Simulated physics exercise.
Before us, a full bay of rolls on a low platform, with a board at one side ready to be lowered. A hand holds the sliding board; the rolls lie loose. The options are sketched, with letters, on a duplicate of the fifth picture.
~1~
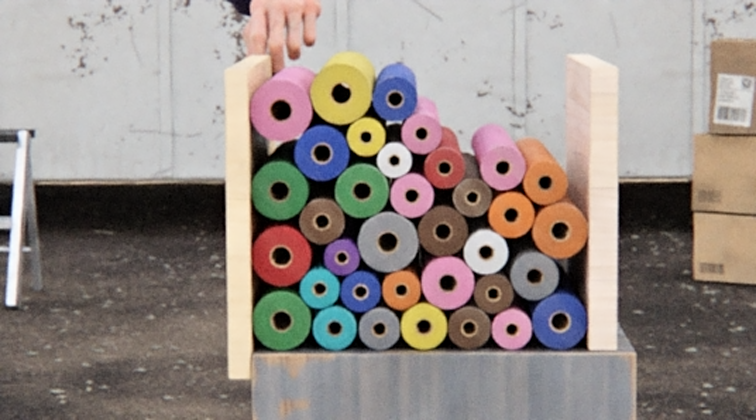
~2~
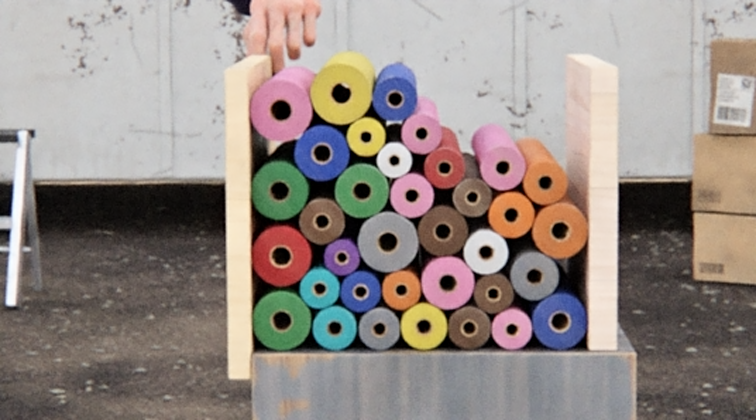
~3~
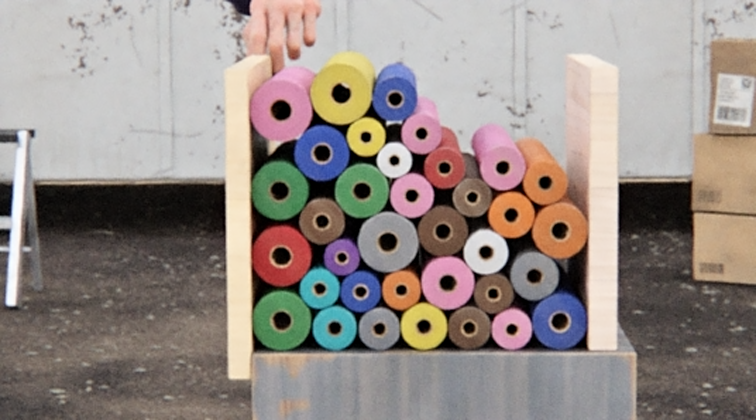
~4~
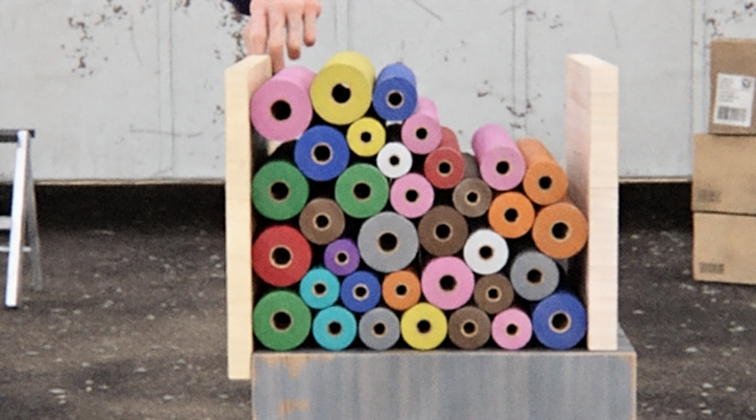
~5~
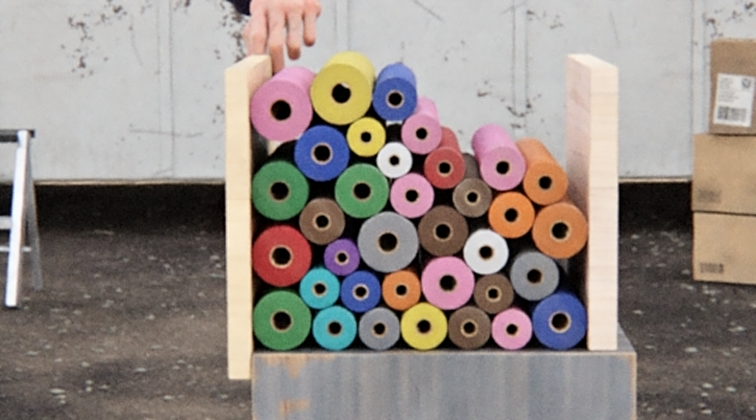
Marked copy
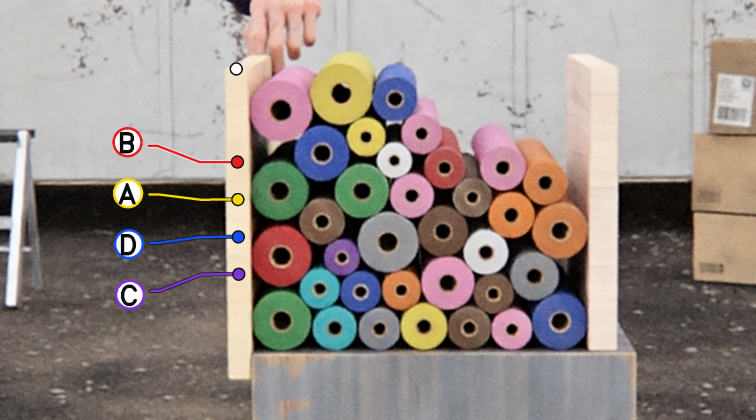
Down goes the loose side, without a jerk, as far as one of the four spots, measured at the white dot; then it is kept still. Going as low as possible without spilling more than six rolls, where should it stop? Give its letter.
It can be let down to C.
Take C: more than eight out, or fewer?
Fewer than eight.
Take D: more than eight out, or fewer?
At D, fewer than eight.
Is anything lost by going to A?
Yes, at A.
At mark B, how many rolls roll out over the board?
With B, none.
On the marked copy, A at (238, 200); B at (237, 162); C at (239, 274); D at (238, 237); the white dot at (236, 69).
Following C. Soon after the start, top of the board (249, 157).
Later, top of the board (250, 259).
In the end, top of the board (251, 273), six out over the board.
As for the rest, A one out over the board; B none out over the board; D two out over the board.
